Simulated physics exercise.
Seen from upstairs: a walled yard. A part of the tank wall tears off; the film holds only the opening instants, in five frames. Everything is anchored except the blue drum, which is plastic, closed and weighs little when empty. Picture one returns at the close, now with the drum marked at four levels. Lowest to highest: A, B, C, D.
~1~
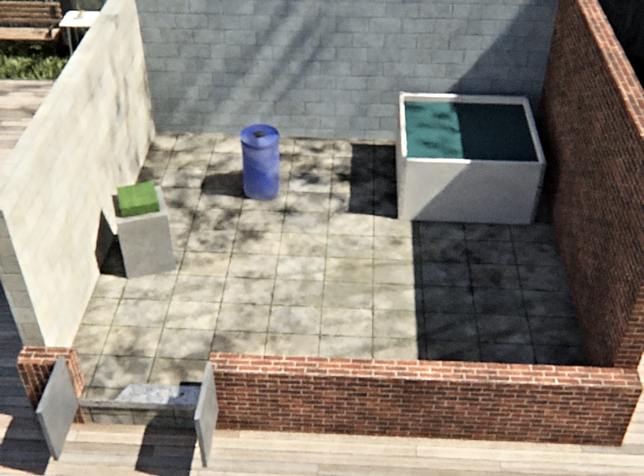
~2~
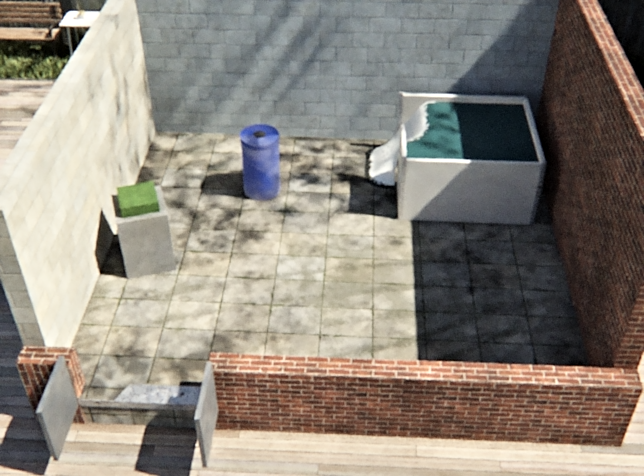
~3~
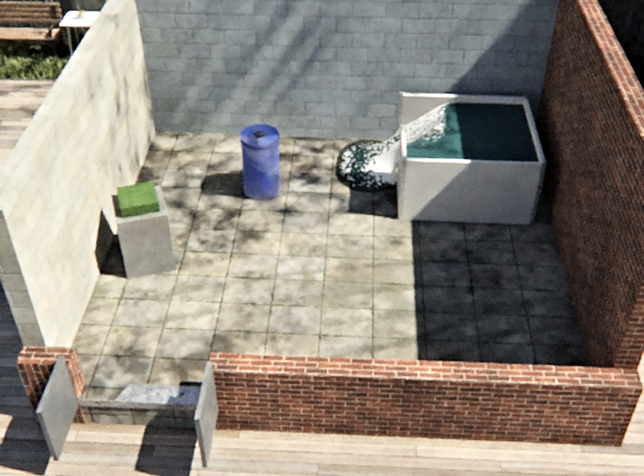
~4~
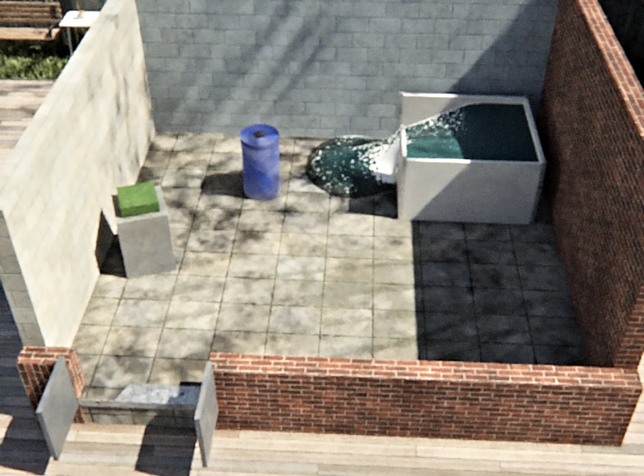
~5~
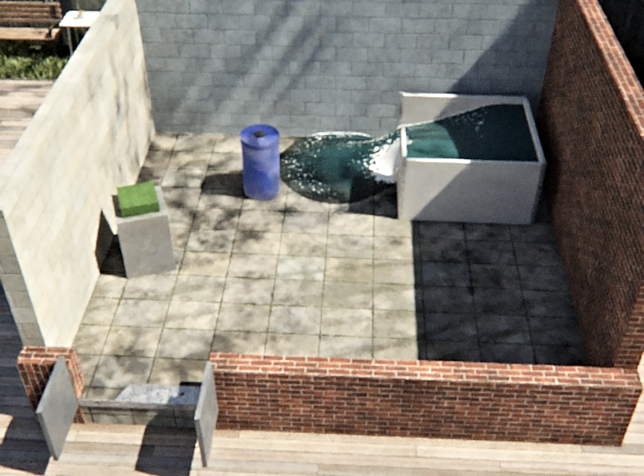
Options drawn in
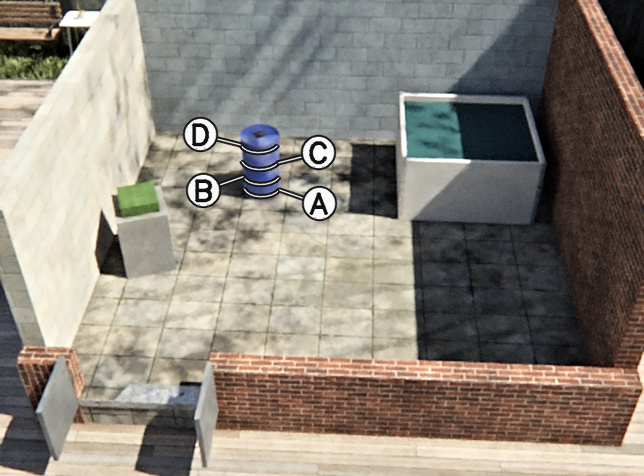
Water pouring from the left side of a full tank and spreading leftward across a walled, paved yard towards a blue drum.
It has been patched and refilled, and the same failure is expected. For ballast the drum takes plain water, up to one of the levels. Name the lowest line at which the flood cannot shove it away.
Line C.
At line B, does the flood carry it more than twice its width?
No, less.
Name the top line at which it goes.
That is line B.
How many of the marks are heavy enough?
Two.
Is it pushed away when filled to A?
Yes.
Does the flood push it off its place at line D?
No.
In white, A at (260, 196); B at (259, 184); C at (258, 169); D at (257, 152); from the bottom up A, B, C, D.
If A is chosen, it is pushed about 5 times its own width away.
If B is chosen, it is pushed about half its own width away.
If C is chosen, it does not move.
If D is chosen, it does not move.
